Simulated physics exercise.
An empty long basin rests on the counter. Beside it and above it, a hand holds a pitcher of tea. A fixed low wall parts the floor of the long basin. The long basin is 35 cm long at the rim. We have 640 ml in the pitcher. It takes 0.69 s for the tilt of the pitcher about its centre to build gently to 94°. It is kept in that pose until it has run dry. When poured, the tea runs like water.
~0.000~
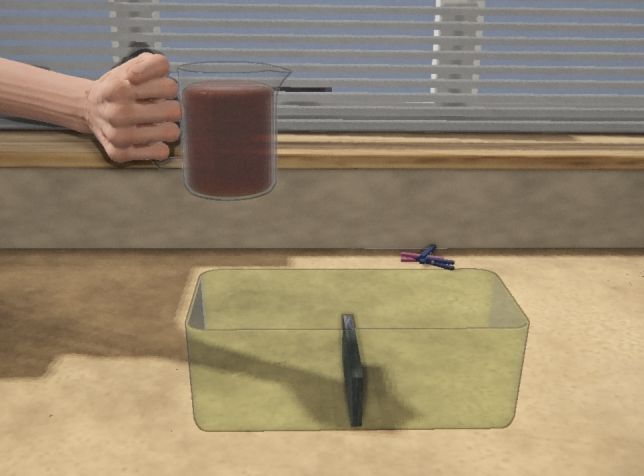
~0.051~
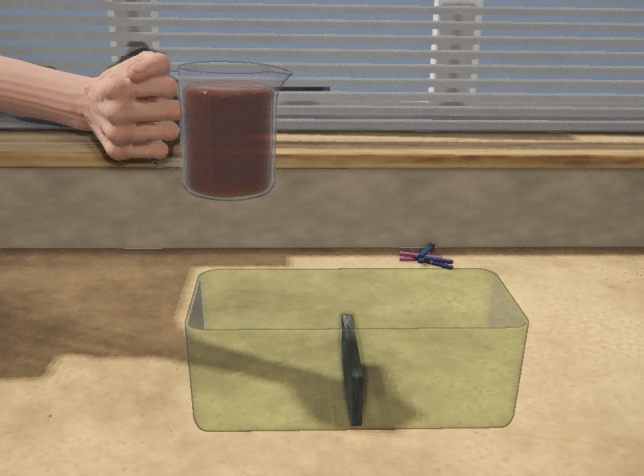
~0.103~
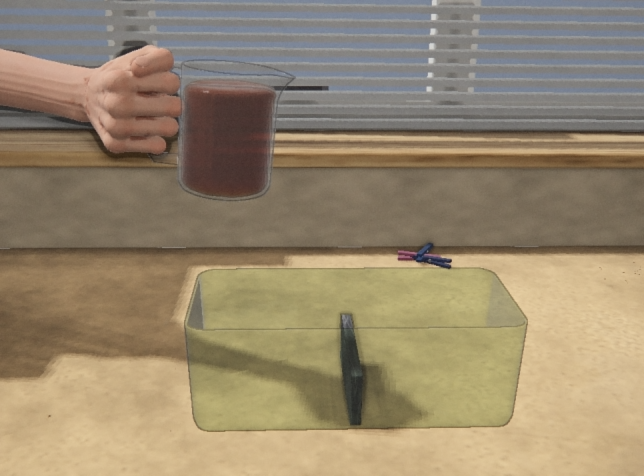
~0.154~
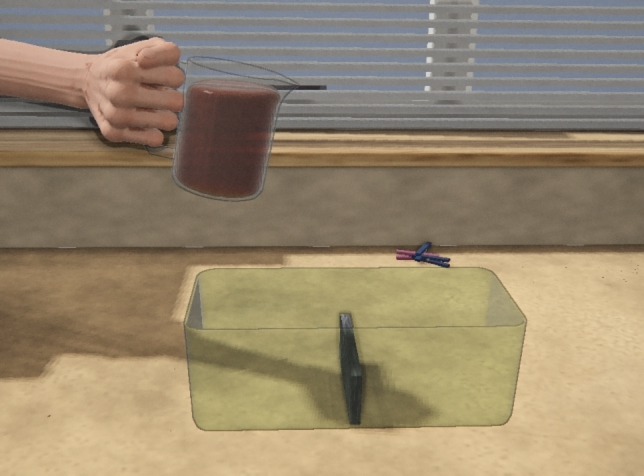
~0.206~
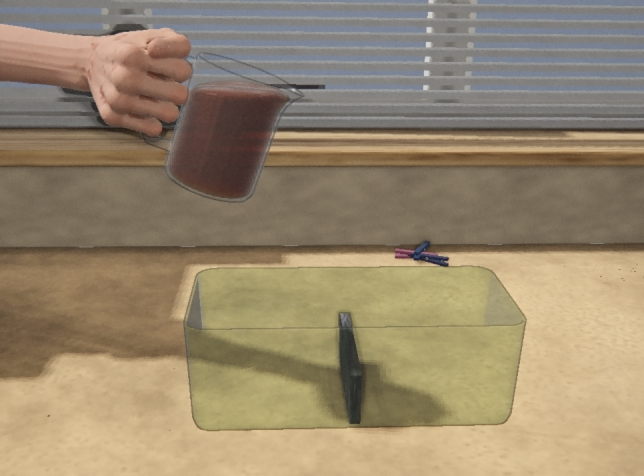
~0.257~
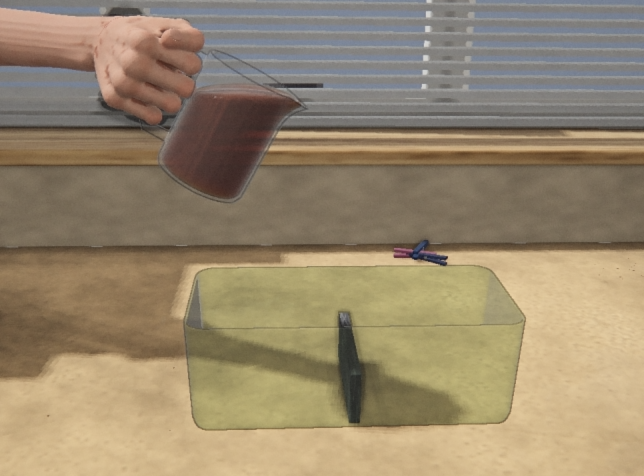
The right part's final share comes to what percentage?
It comes to roughly 86 %.
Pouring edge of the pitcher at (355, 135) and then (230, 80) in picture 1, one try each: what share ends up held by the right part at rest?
First 95, then 5 per cent.
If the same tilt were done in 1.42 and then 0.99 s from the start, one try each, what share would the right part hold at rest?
Try 1: 85 %; try 2: 85 %.
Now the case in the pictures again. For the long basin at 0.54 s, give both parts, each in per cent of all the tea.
About 0 % left, 5 % right.
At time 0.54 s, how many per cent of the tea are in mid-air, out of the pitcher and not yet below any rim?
Share: Roughly 22 per cent.
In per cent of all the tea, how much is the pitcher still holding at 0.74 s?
Around 32 percent of it.
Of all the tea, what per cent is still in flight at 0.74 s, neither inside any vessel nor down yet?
Close to 26 per cent.
By 0.54 s the tilt is 83° and 72 per cent is still to pour, 0 is left of the wall and 5 right of it.
By 0.74 s the tilt is 94° and 32 per cent is still to pour, 0 is left of the wall and 42 right of it.
By 0.96 s the tilt is 94° and 12 per cent is still to pour, 1 is left of the wall and 76 right of it.
By 1.19 s the tilt is 94° and 5 per cent is still to pour, 5 is left of the wall and 85 right of it.
At rest 11 per cent lies left of the wall, 86 right of it and 2 outside.
